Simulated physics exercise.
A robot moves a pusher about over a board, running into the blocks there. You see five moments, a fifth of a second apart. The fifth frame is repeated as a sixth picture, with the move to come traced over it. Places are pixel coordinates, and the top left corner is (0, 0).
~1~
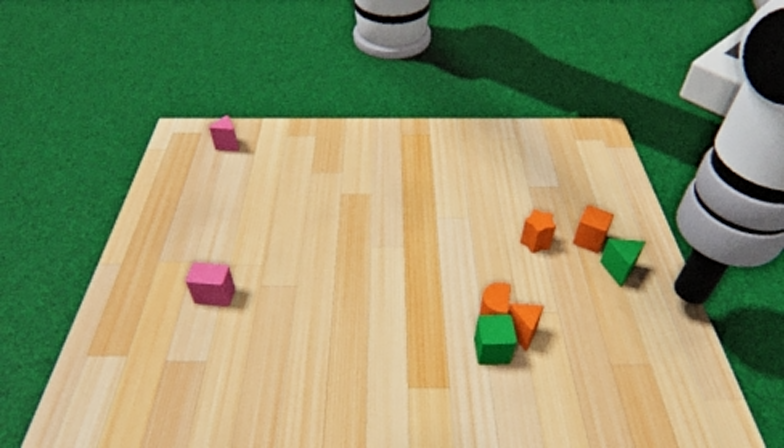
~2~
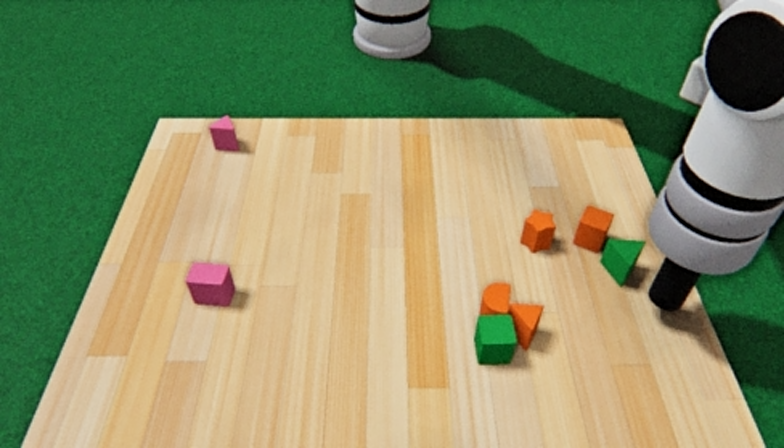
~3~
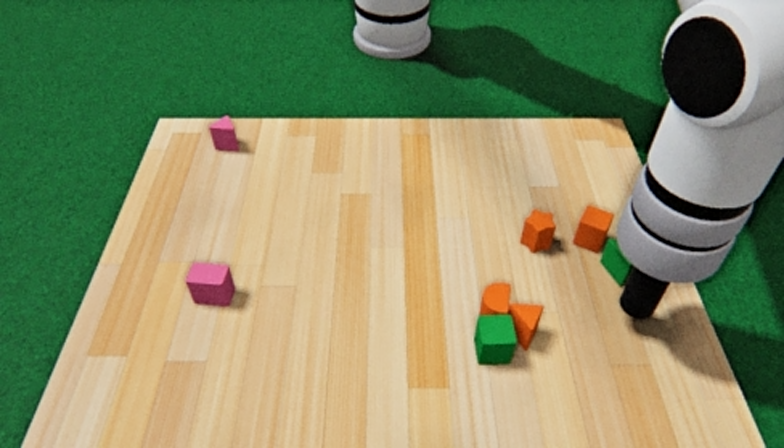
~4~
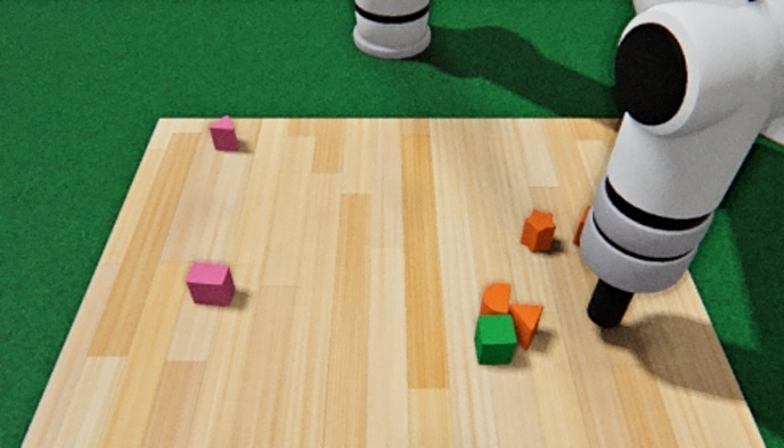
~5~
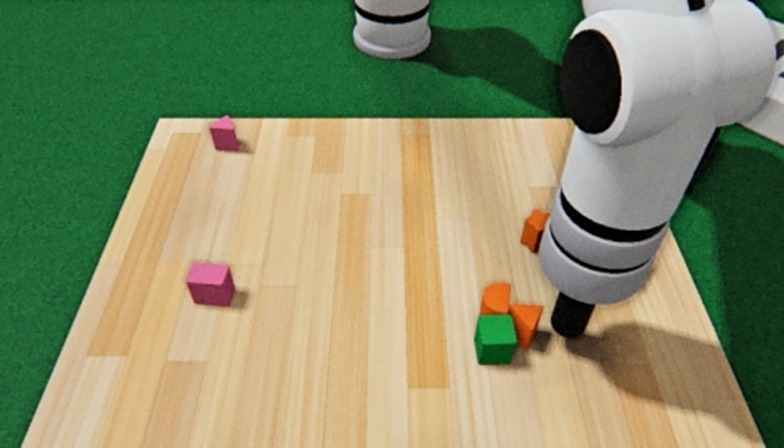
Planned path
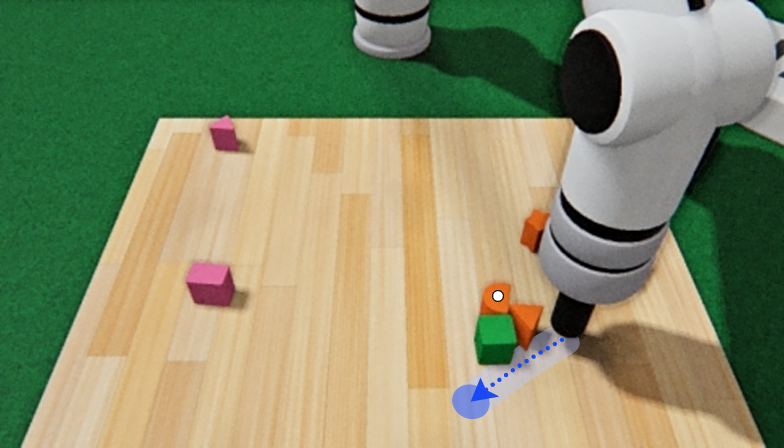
On a wooden board, a robot arm moves its black tip left past several still blocks.
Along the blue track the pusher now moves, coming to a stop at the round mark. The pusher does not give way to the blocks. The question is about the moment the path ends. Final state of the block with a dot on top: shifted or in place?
Same place.
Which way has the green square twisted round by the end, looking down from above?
From above, clockwise.
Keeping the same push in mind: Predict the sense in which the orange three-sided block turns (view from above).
Answer: Clockwise.
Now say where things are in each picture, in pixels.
The first picture shows lower end of the pusher (691, 291), tops of blocks, green square (497, 329), orange half-round block (498, 296), orange three-sided block (529, 313).
The second picture shows pusher (665, 298), blocks as before.
The third picture shows pusher (637, 306), blocks as before.
The fourth picture shows pusher (604, 314), blocks as before.
The fifth picture shows pusher (568, 324), green square (497, 329), orange half-round block (498, 296), orange three-sided block (529, 313).
The drawn path runs from (562, 340) over (532, 358) and (501, 378) to (471, 401); the dot is on the orange half-round block.
One third of the way, pusher (537, 342); orange three-sided block (522, 314), turned 30° clockwise.
Two thirds of the way, pusher (505, 364); green square (481, 333), turned 55° clockwise; orange three-sided block (522, 314), turned 30° clockwise.
At the end, pusher (474, 387); green square (481, 333), turned 55° clockwise; orange half-round block not moved; orange three-sided block (522, 314), turned 30° clockwise.
